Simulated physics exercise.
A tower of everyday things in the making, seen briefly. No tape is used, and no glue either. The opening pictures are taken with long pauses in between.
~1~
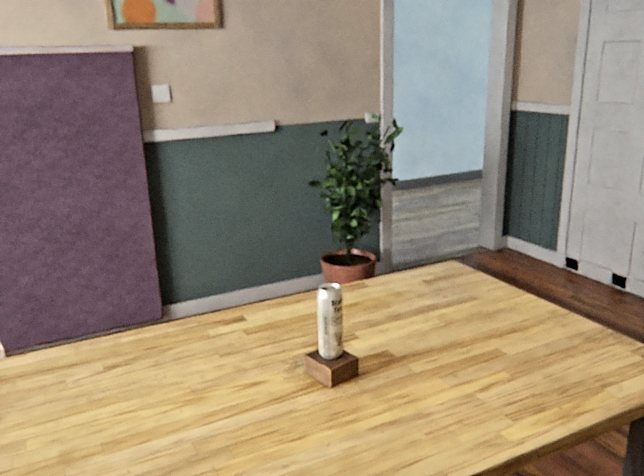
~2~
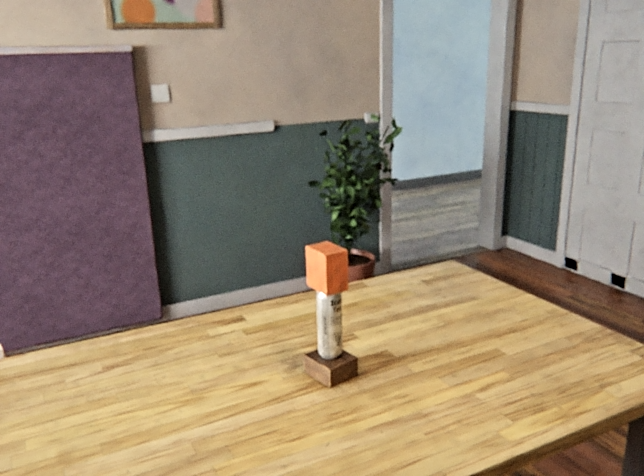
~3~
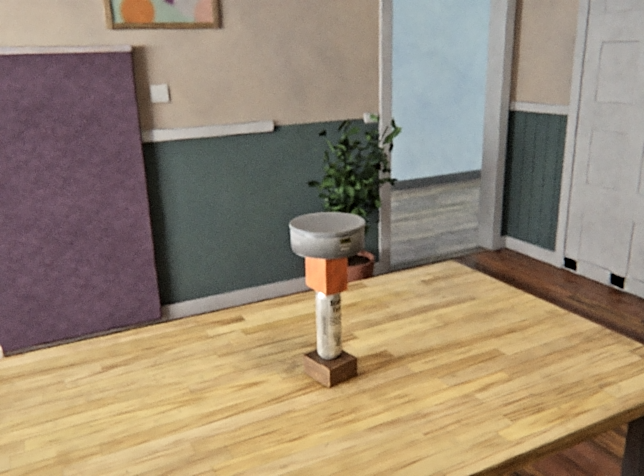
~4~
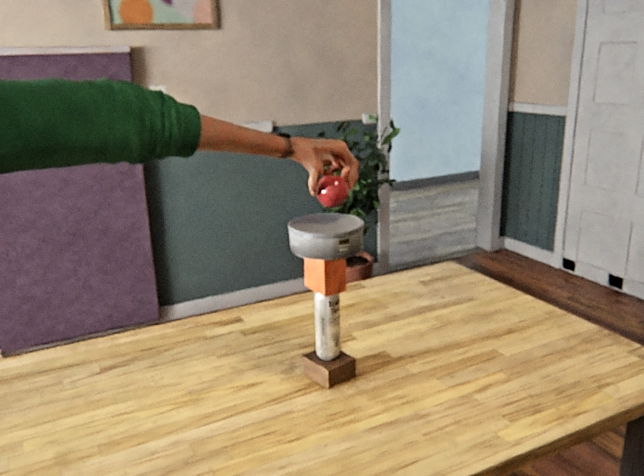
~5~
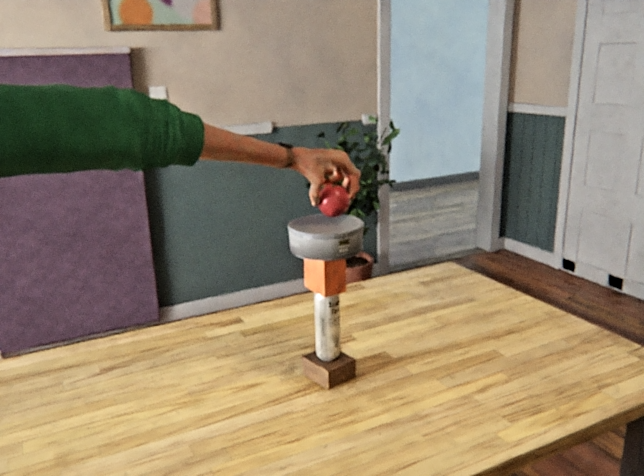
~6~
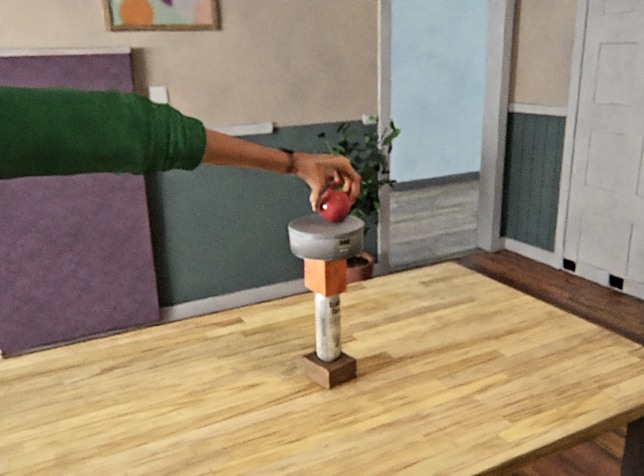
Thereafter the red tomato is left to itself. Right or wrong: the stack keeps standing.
Right, it keeps standing.
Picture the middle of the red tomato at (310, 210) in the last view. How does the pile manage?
Observed: Pile steady.
Then, 0.20 s later than the last frame, all is still.
Then, 0.50 s later than the last frame, red tomato resting near (335, 207).
When it is over, all 5 as before. End places, in pixels of the last picture, red tomato near (334, 207). The pile stays up.
